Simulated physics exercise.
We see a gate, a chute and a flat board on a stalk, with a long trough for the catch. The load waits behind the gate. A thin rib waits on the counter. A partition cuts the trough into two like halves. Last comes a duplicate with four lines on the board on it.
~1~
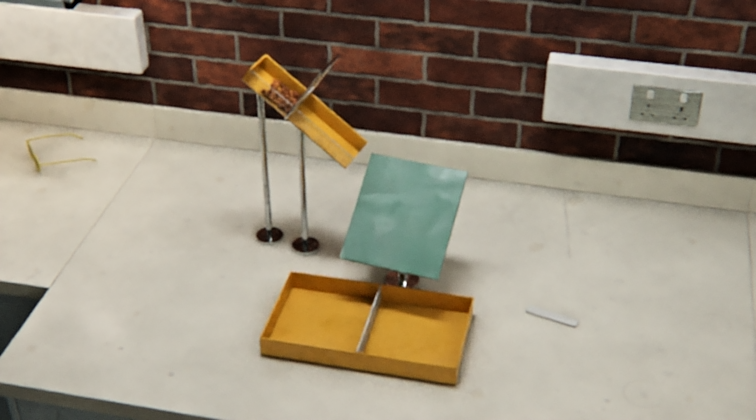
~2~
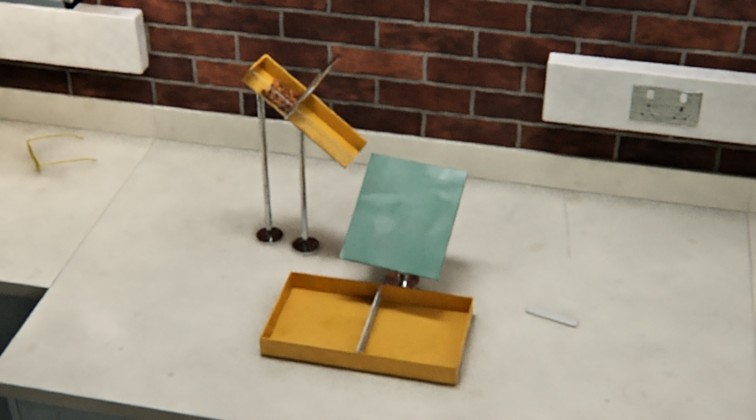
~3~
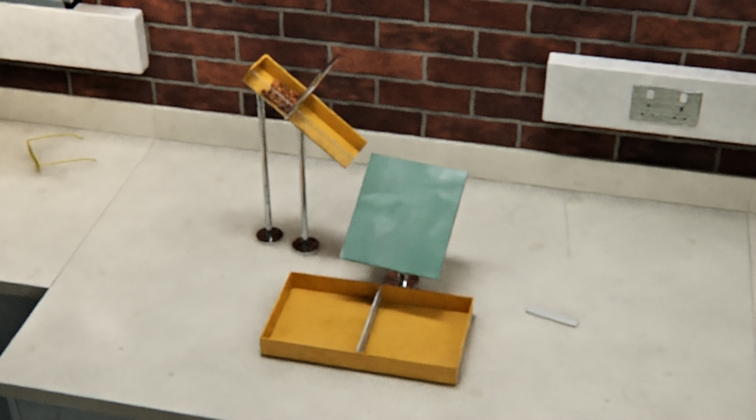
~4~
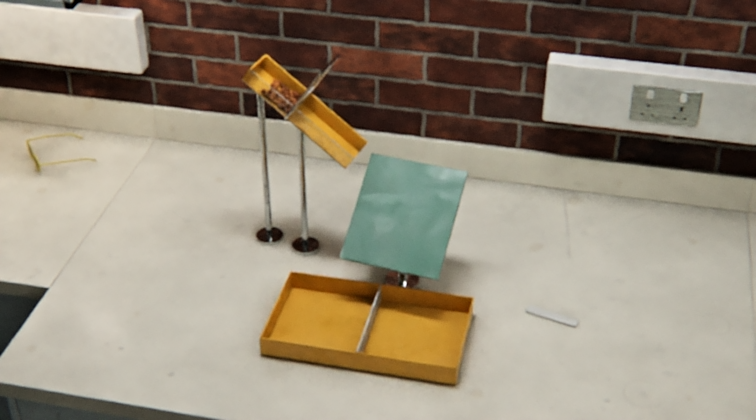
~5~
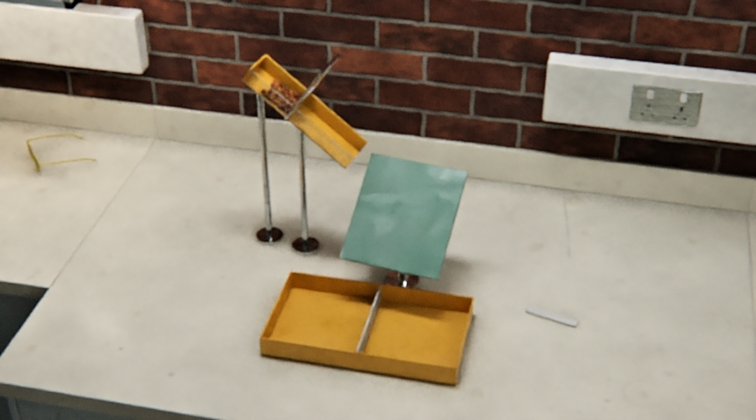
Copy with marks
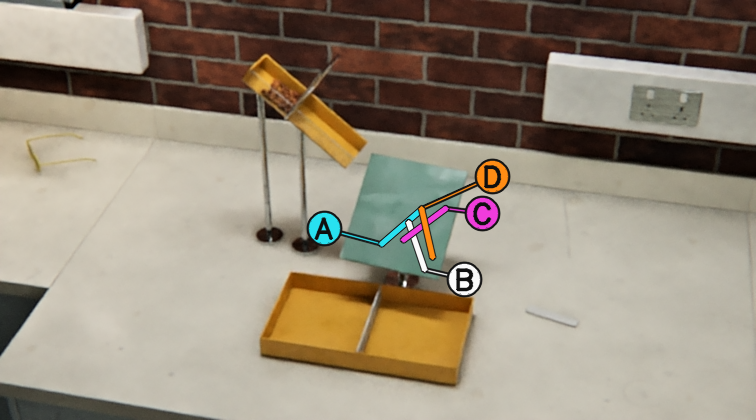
Green tilted board standing behind a divided yellow trough on a pale counter, beside a raised, sloping yellow chute, with nothing moving.
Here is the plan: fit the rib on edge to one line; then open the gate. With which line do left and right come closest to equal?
Choose C.
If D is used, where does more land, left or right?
Right.
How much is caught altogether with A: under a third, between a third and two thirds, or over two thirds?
It is over two thirds.
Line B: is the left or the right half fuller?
More lands on the right.
On the marked copy, line A from (421, 209) to (381, 244); line B from (408, 222) to (424, 269); line C from (445, 208) to (403, 239); line D from (421, 208) to (432, 257).
Choosing A, of what is caught, almost all in the left half, just a few in the right.
Choosing B, of what is caught, about a tenth in the left half, the larger part in the right.
Choosing C, of what is caught, roughly two thirds in the left half, roughly a third in the right.
Choosing D, of what is caught, about a tenth in the left half, the larger part in the right.
